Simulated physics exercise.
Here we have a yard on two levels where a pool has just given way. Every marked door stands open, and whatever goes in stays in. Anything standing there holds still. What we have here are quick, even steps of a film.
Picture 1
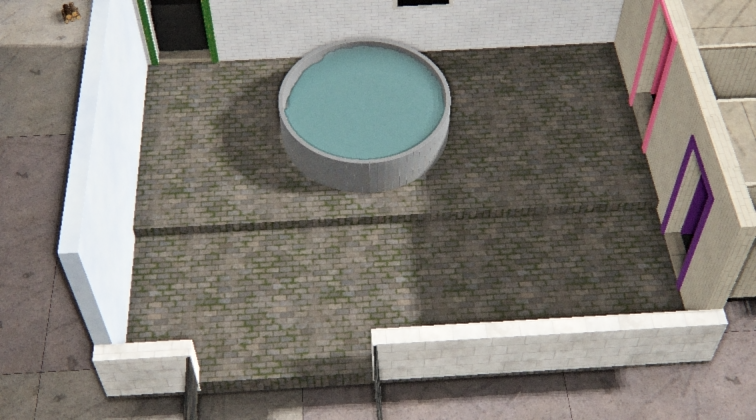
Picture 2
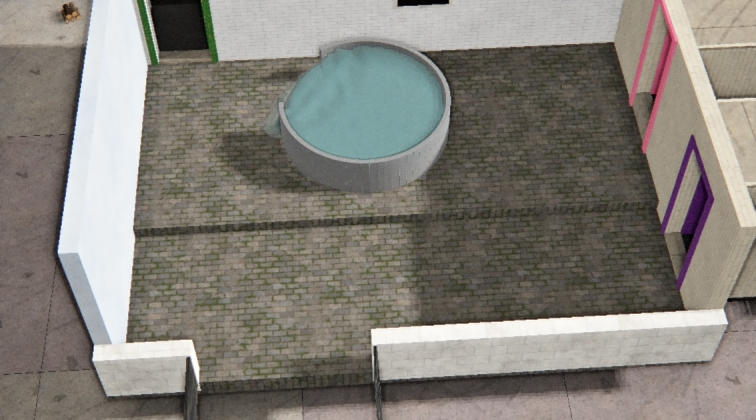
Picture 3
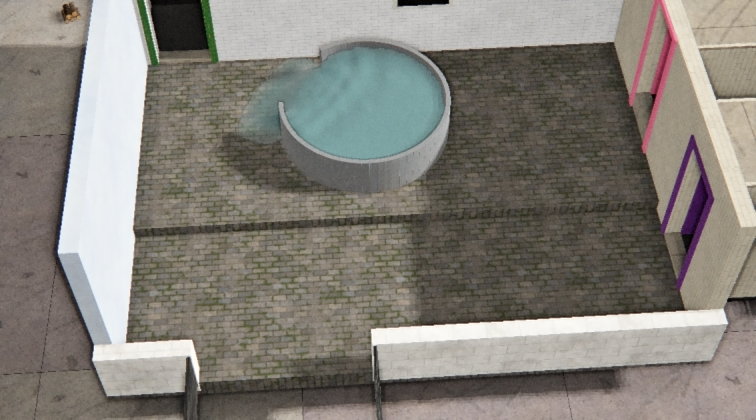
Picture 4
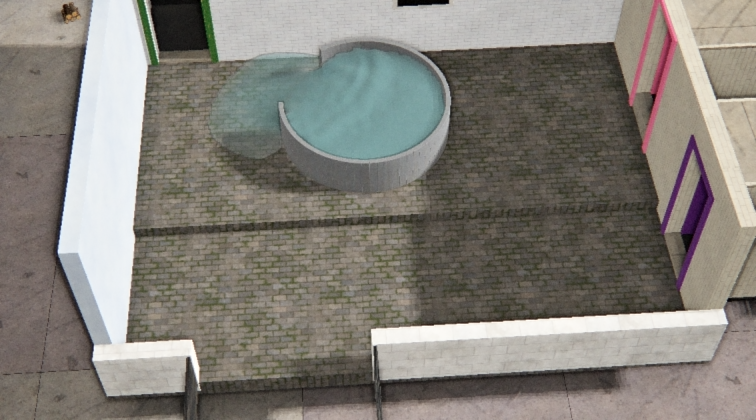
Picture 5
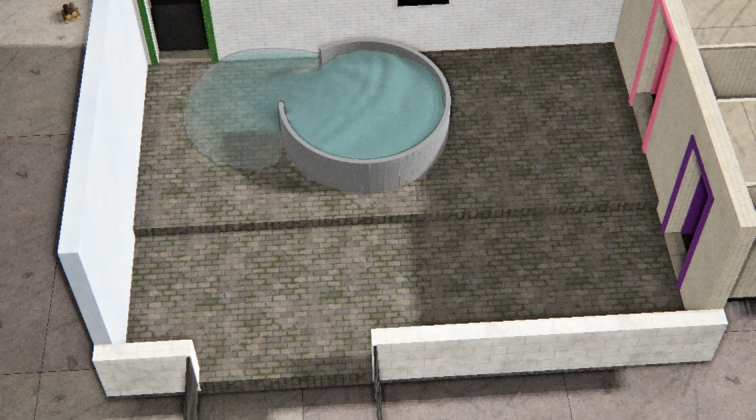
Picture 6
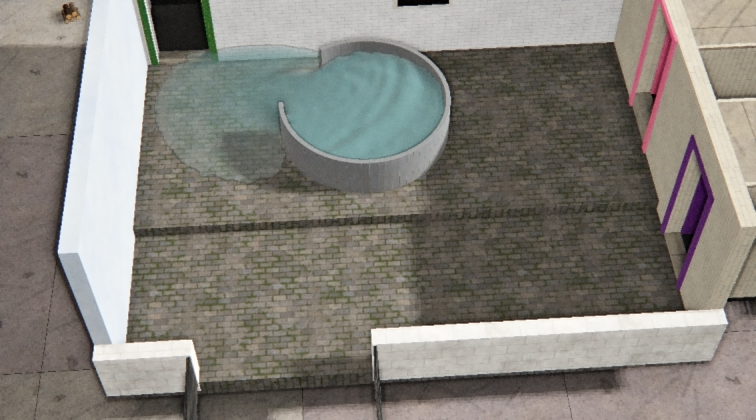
The clip opens on a round grey pool, full and still, on the upper level of a walled brick yard. Its left side gives way and water pours out through the gap, then fans across the paving in a thin, widening sheet toward the white left wall and green-framed door.
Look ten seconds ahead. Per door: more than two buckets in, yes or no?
Purple door no, green door yes, pink door no.
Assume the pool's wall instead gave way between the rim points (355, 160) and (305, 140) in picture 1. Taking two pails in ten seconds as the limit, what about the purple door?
After that, purple falls short.
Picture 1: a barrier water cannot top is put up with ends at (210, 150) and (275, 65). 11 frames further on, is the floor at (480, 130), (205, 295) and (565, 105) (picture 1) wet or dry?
Untouched, soaked, untouched.
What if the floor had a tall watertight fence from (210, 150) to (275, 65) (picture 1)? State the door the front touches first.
It is the green-painted one.
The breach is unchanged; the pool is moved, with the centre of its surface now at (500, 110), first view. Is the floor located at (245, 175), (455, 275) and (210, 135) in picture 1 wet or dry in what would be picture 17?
The three spots read swamped, left dry, swamped.
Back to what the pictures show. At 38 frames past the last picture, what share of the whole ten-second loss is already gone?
About 65 per cent.
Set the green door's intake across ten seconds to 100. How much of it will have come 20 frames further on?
Close to 50 out of every hundred.
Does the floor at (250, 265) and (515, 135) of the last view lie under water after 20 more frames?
The first spot is inundated and the second bone-dry.
A moment on, water covers 15 % of the floor; the purple door not reached, the green door under two buckets in, the pink door not reached.
Next, water covers 15 % of the floor; the purple door not reached, the green door far over two buckets in, the pink door not reached.
Then, water covers 40 % of the floor; the purple door not reached, the green door far over two buckets in, the pink door not reached.
Later, water covers 60 % of the floor; the purple door not reached, the green door far over two buckets in, the pink door wet at the sill, nothing in.
In the end, water covers 80 % of the floor; the purple door wet at the sill, nothing in, the green door far over two buckets in, the pink door wet at the sill, nothing in.
